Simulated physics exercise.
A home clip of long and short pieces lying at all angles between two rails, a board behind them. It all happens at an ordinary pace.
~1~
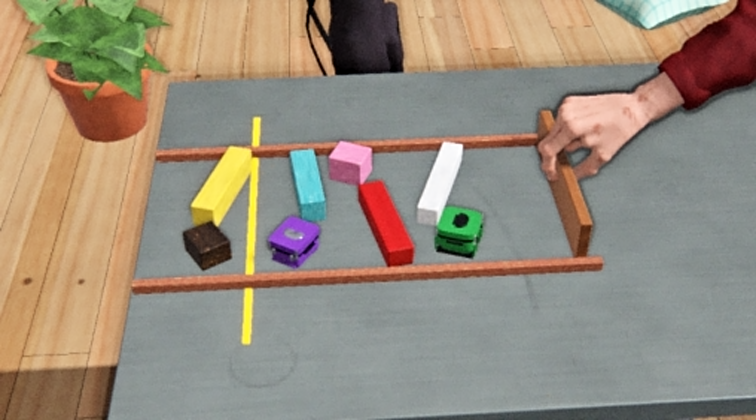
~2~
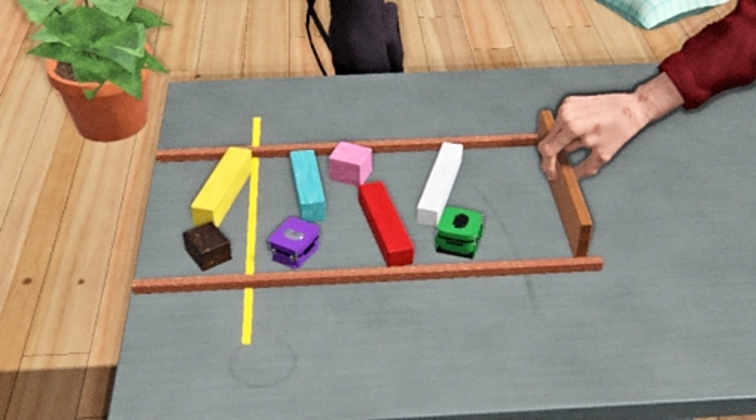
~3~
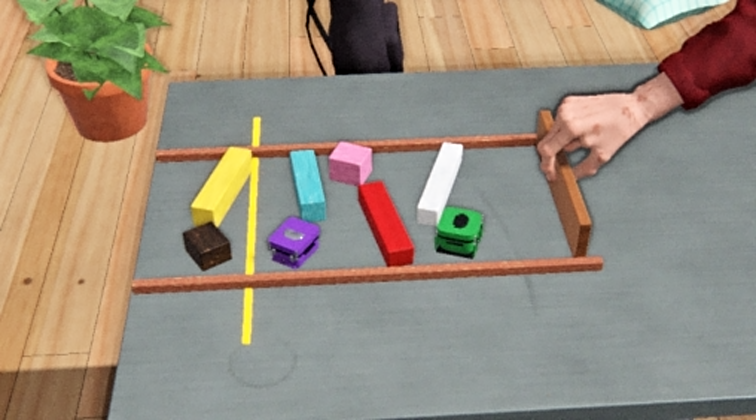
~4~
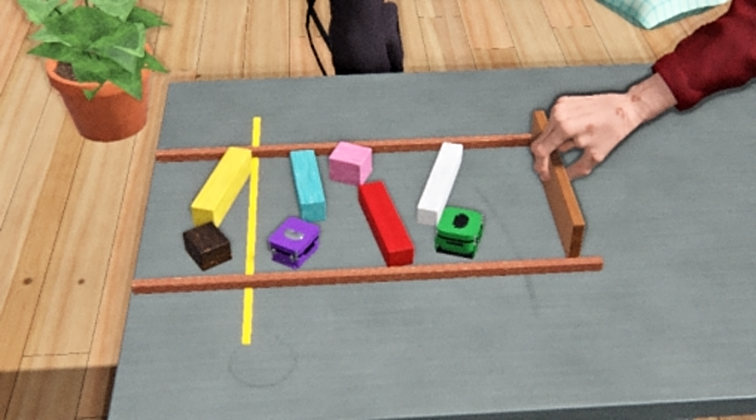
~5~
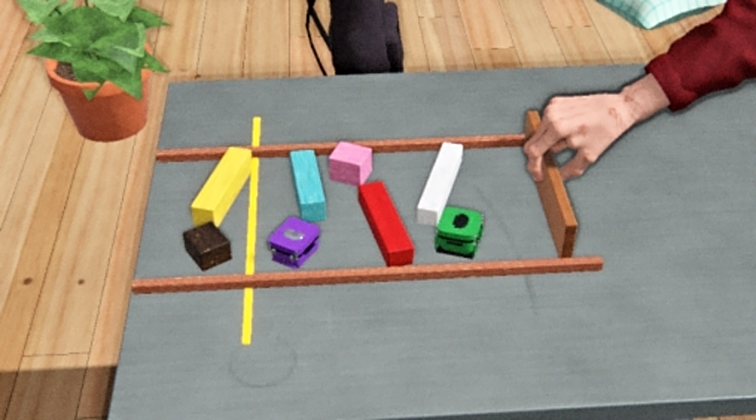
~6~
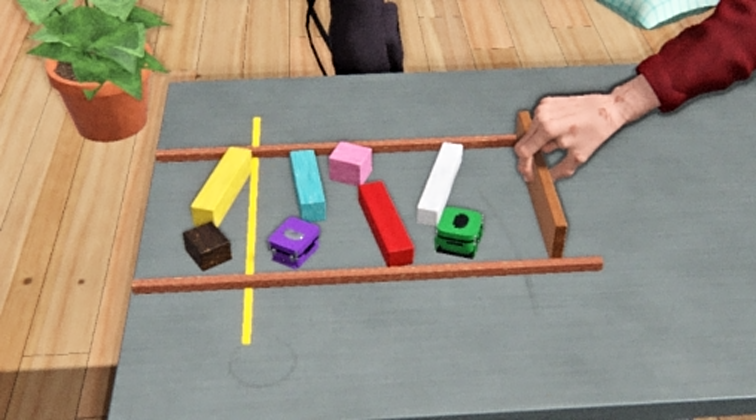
At first, a hand holds a wooden board upright at the right end of two rails, with colored bars, blocks and cases lying between them and a yellow tape line at left. Then the hand slides the board slightly left, while the pieces stay still, untouched by it.
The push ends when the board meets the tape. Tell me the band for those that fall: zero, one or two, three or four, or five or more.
The number that fall off is one or two.
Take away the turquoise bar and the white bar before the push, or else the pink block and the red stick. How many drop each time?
First 0, then 0.
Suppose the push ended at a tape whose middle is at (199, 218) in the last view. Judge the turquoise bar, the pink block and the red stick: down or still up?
The turquoise bar tumbles off; the pink block stays on; the red stick does not fall.
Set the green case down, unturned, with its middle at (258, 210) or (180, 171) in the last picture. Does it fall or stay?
In turn it does not fall; tumbles off.
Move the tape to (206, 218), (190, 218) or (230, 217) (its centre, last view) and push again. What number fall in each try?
It would be 4, 4 and 2.
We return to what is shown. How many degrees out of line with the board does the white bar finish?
About 0°.
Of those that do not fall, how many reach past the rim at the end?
It comes to 0.
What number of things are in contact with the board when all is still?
It touches 2.
Soon after, none off yet; black block at rest near (207, 246); yellow bar at rest near (223, 187); purple case at rest near (295, 244).
At rest, the number that fall off is one or two; fallen, black block.
